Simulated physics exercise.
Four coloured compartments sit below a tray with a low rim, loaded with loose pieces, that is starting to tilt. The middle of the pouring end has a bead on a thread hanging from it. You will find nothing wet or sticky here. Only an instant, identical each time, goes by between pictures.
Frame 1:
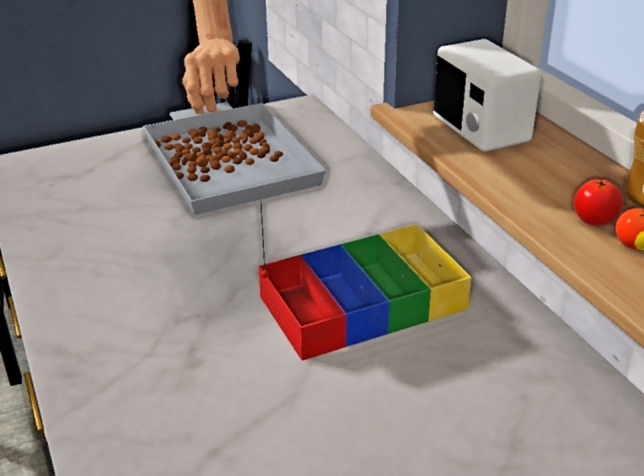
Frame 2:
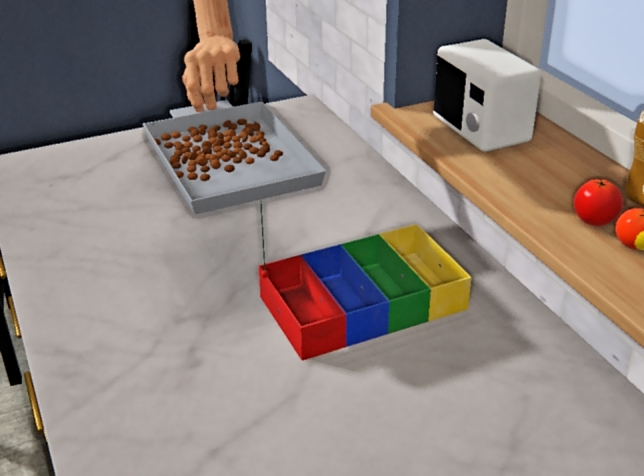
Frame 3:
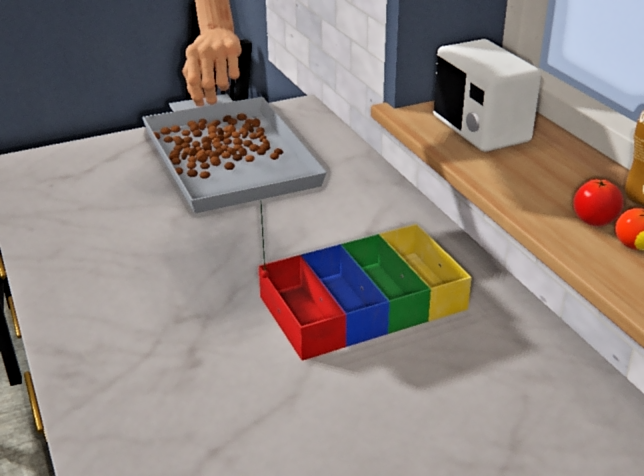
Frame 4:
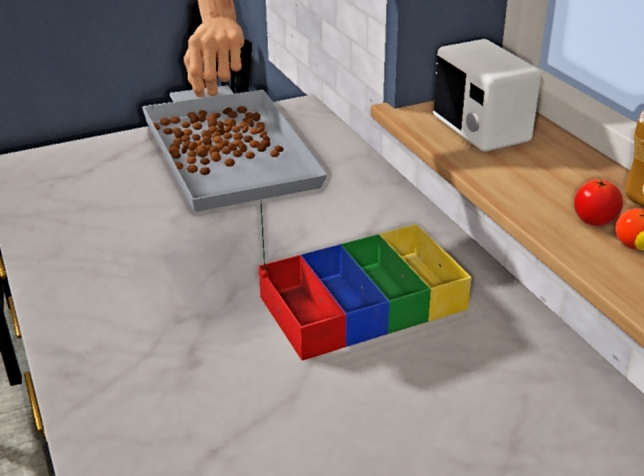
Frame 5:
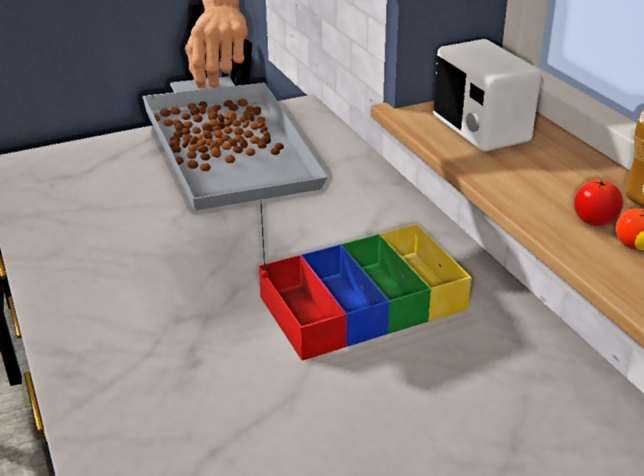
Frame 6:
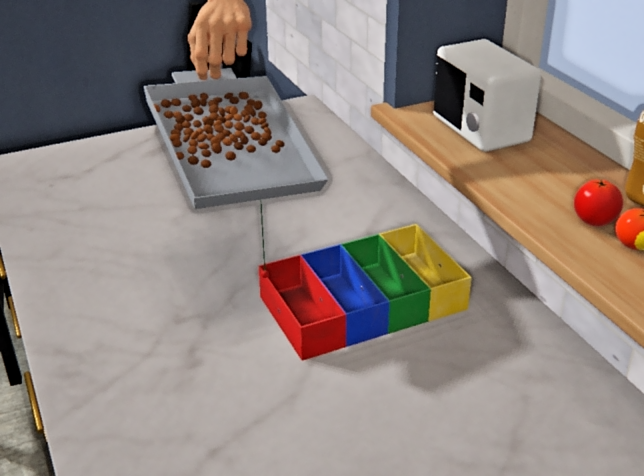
A grey tray with a low rim, scattered with small brown pieces, sits toward the back of a pale marbled counter in a kitchen, seen from above at an angle. Nearer are joined red, blue, green and yellow compartments, with a white appliance and red tomatoes on a wooden ledge at right. A hand at the tray's far edge rises slightly, gradually tilting it toward the compartments, while the camera stays still.
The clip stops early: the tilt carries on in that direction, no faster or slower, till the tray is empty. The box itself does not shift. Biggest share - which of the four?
Blue.
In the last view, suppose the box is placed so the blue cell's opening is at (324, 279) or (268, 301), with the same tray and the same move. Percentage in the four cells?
Close to 100 in a hundred, then close to 100 in a hundred.
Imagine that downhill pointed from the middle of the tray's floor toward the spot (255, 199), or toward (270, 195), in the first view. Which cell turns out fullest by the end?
First the red one, then red.
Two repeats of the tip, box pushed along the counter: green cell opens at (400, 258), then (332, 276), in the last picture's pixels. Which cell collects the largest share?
First try: Red; second try: The green cell.
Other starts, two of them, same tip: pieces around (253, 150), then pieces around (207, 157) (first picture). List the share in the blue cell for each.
Close to 60 and close to 50 per cent.
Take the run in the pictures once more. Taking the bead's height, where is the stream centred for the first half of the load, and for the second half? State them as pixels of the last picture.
First close to (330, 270), next close to (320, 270).
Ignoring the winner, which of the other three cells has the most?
In second place: Red.
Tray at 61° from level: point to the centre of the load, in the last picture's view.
Somewhere about pixel (291, 179).
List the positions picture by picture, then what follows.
The first picture shows corners of the pouring end at (194, 198) and (321, 169), level; middle of the load at (216, 147), bits of dog kibble; bead on its thread at (265, 274); red cell at (323, 334); blue cell at (367, 321); green cell at (409, 308); yellow cell at (450, 296).
The second picture shows corners of the pouring end at (194, 198) and (321, 170), level; middle of the load at (216, 146).
The third picture shows corners of the pouring end at (194, 197) and (322, 171), tipped barely, lowest at the right corner; middle of the load at (216, 142).
The fourth picture shows corners of the pouring end at (195, 197) and (322, 173), tipped a little, lowest at the right corner; middle of the load at (216, 136).
The fifth picture shows corners of the pouring end at (196, 196) and (323, 175), tipped a little, lowest at the right corner; middle of the load at (217, 130).
The sixth picture shows corners of the pouring end at (197, 195) and (324, 177), tipped clearly, lowest at the right corner; middle of the load at (218, 124); red cell at (323, 334); blue cell at (367, 321); green cell at (409, 308); yellow cell at (450, 296).
Soon, tray tipped steeply; nearly all on the tray; a small part falling or outside the box.
A while on, tray tipped past a quarter turn; about half on the tray; about a quarter in the blue cell; a small part in the red cell; a stray few in the green cell; about a quarter falling or outside the box.
Towards the end, tray tipped past a quarter turn; about two thirds in the blue cell; about a third in the red cell; a stray few in the green cell; a stray few falling or outside the box.
Finally, tray tipped past a quarter turn; about two thirds in the blue cell; about a third in the red cell; a stray few in the green cell; none in the yellow cell; a stray few outside the box.
